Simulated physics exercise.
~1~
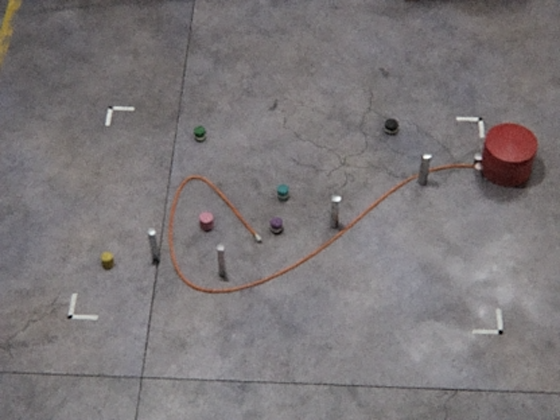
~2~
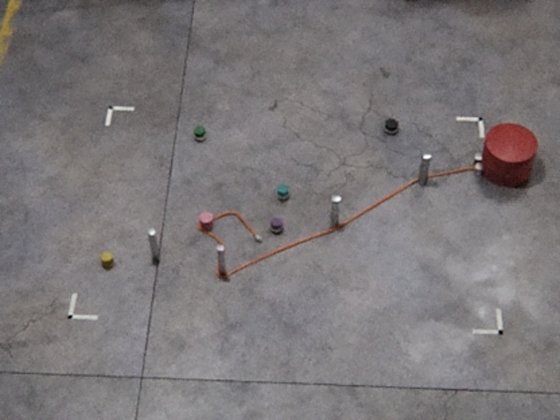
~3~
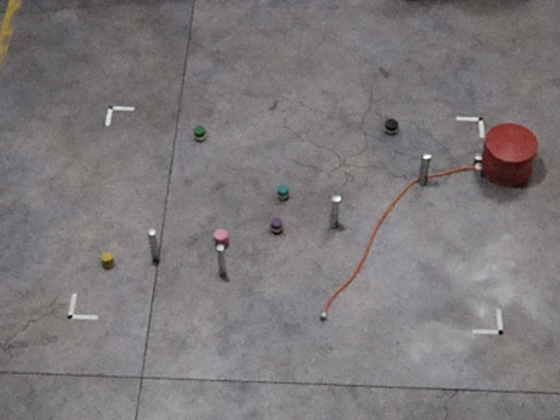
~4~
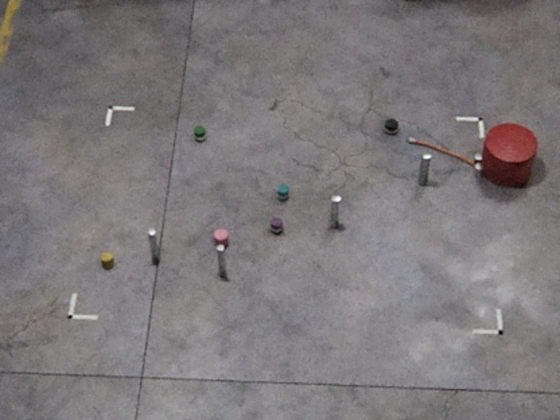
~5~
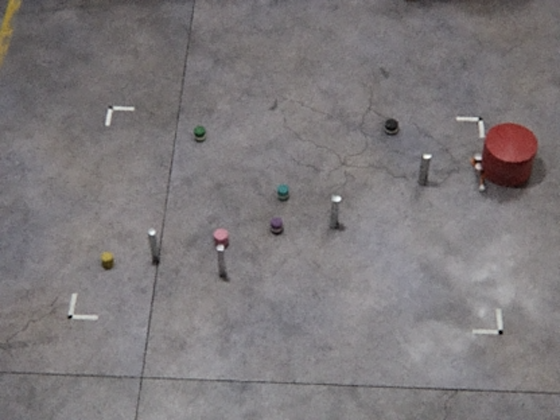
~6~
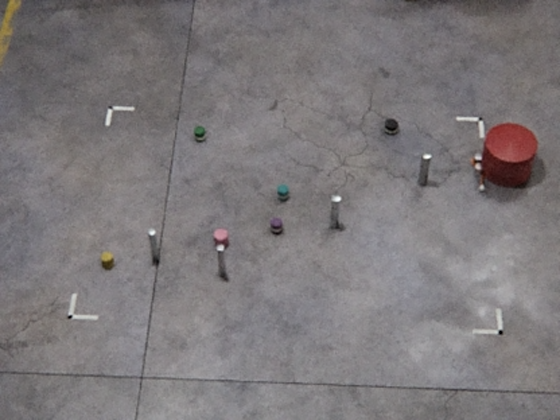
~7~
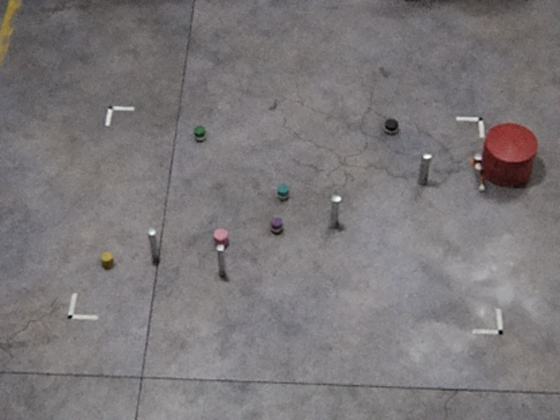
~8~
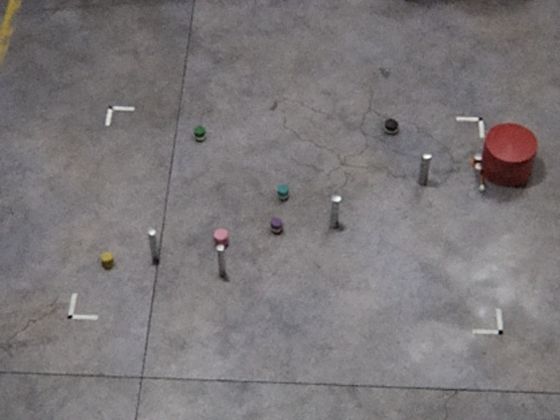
Orange lead sliding right past steel posts into a red drum, nudging a pink tub against a post, then all resting still.
